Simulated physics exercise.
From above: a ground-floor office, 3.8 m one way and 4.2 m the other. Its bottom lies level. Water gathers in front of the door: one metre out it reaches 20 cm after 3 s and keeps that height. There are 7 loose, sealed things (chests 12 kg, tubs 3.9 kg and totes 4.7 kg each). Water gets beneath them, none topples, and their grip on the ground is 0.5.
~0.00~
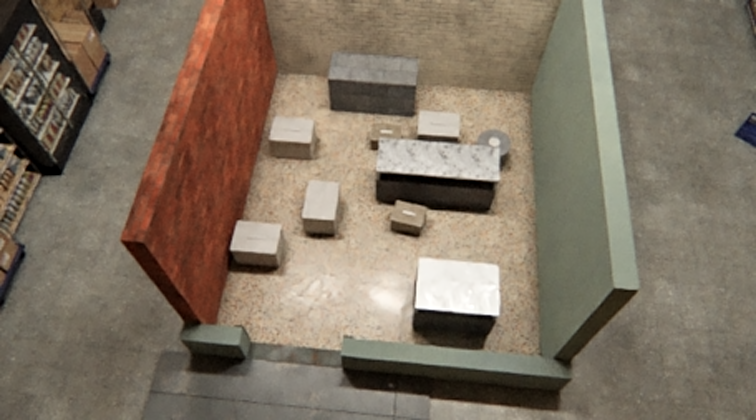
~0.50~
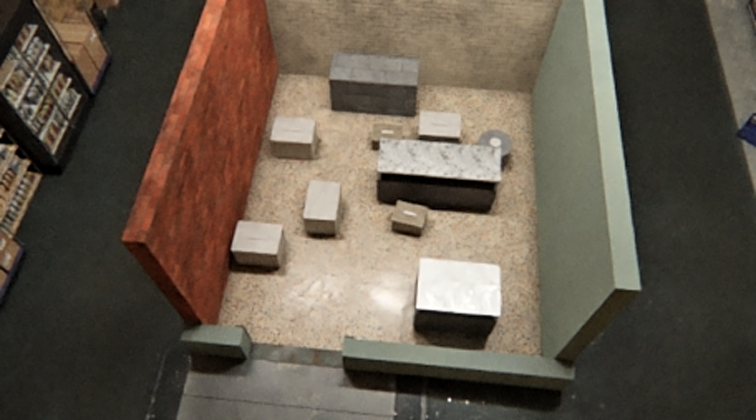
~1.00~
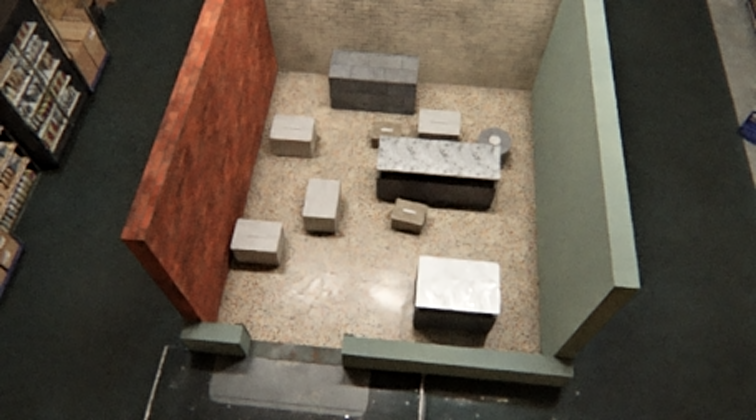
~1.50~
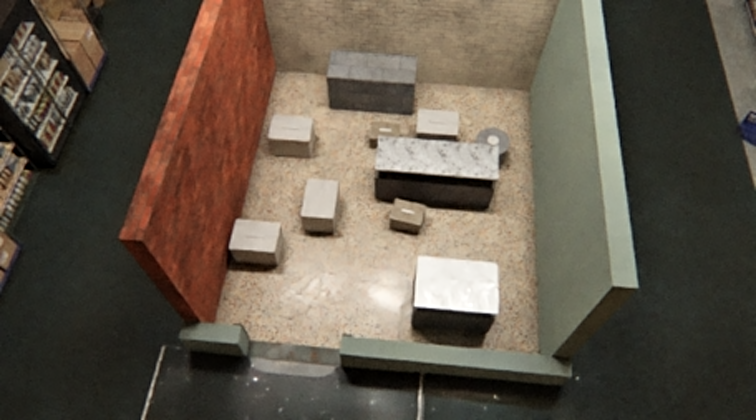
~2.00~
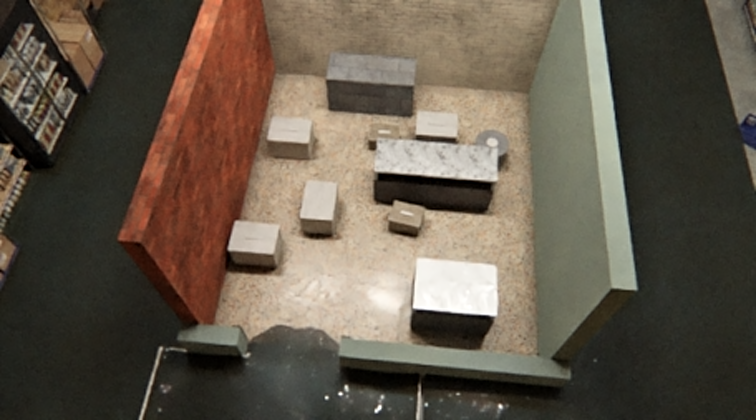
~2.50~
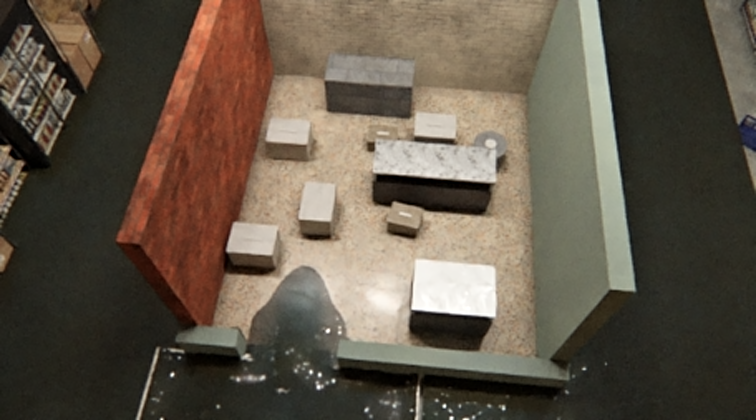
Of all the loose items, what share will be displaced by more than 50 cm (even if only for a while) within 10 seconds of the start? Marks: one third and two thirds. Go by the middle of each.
That comes to at least two thirds.
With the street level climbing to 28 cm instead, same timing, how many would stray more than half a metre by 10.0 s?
Then 6.
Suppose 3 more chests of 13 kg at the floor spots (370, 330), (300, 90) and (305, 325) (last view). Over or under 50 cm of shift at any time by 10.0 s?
In that order: Under, under, more.
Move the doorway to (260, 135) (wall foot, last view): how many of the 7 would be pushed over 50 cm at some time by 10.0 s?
Then 4.
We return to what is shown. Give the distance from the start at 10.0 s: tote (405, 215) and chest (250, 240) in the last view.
In turn: 200 cm, 150 cm.
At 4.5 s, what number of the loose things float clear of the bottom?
At that moment 0.
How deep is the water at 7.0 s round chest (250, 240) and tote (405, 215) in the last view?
About 12 and 6 cm.
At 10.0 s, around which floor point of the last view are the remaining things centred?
At about (425, 156).
After 3.5 s 0 of 7 are over 50 cm from their spots; 0 afloat.
After 4.5 s 2 of 7 are over 50 cm from their spots; 0 afloat.
After 7.0 s 4 of 7 are over 50 cm from their spots; 5 afloat.
After 10.0 s 7 of 7 are over 50 cm from their spots, and 7 have been at some point; 7 afloat.
